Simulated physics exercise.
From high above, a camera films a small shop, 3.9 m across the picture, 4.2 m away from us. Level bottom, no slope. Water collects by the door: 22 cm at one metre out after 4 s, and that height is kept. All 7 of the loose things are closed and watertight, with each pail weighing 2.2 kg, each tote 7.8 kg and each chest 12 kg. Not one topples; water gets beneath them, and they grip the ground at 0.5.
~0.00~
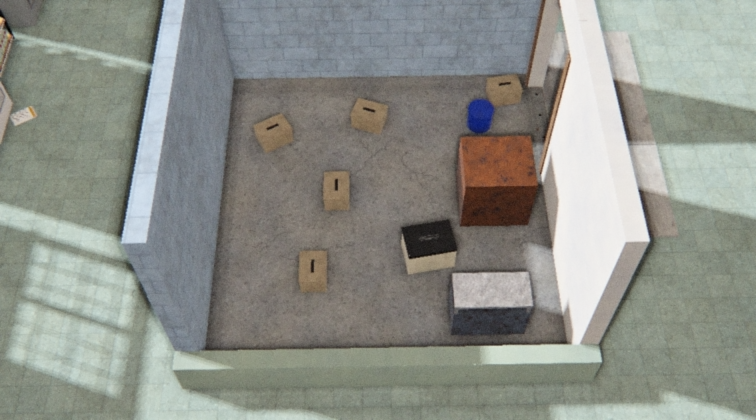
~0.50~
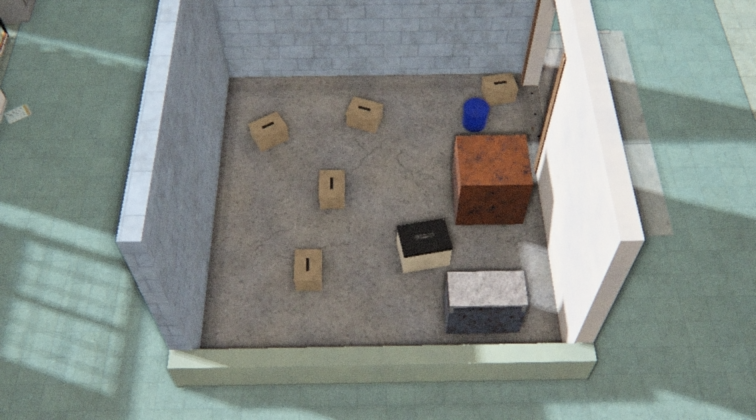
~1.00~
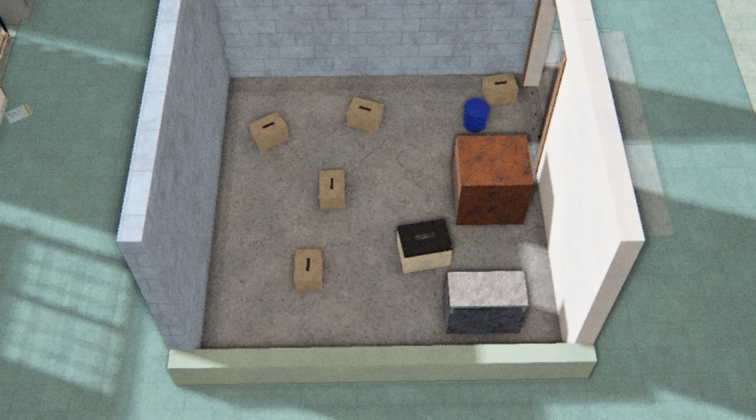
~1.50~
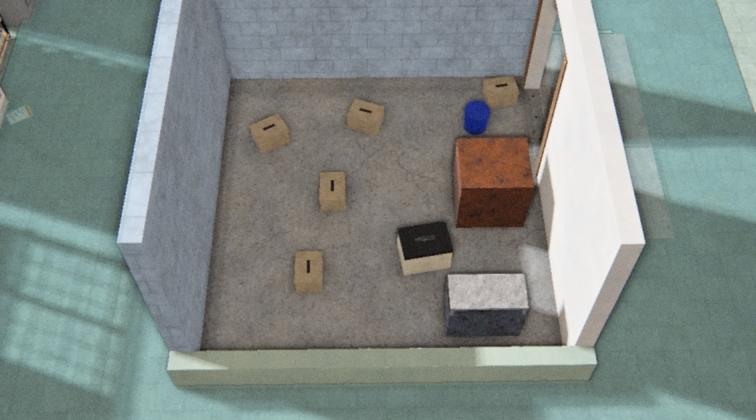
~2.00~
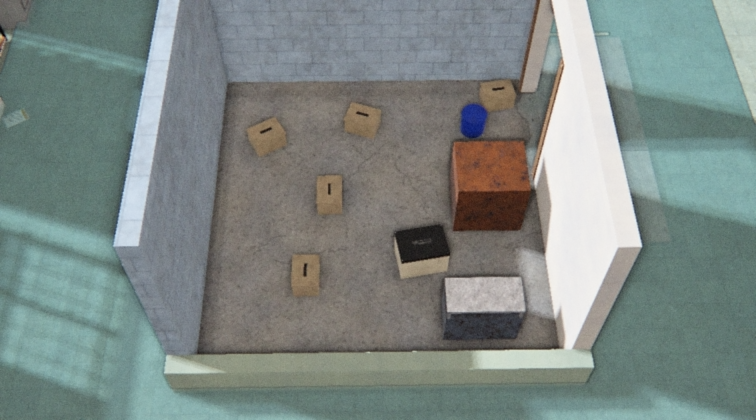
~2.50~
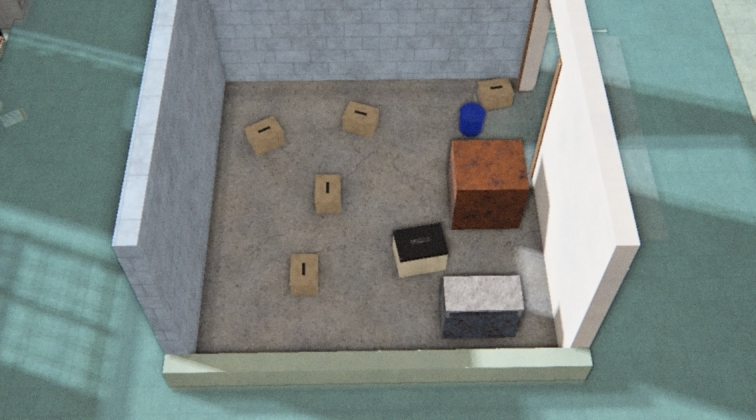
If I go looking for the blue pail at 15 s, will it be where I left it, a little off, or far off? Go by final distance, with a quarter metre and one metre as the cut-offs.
You will find it far off.
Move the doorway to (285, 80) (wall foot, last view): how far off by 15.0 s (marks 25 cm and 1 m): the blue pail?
By then the blue pail has shifted a small amount.
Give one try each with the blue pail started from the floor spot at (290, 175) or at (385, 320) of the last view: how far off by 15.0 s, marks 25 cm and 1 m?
First try: It covers a big distance; second try: It covers a big distance.
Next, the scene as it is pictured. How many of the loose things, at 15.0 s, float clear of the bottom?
At that time, 7.
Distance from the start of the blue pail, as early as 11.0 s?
I'd put it at around 350 cm.
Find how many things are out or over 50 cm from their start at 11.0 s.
Tally at that time: 6.
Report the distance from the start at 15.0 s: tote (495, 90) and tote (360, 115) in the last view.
In turn: 250 cm, 150 cm.
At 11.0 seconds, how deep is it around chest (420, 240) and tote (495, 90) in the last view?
5 and 16 cm.
After 3.5 s the blue pail is near (405, 104), 0.9 m from its start, aground; 0 afloat.
After 6.8 s the blue pail is near (229, 107), 3.0 m from its start, afloat; 4 afloat.
After 11.0 s the blue pail is near (279, 324), 3.7 m from its start, afloat; 6 afloat.
After 15.0 s the blue pail is near (404, 337), 3.3 m from its start, afloat; 7 afloat.
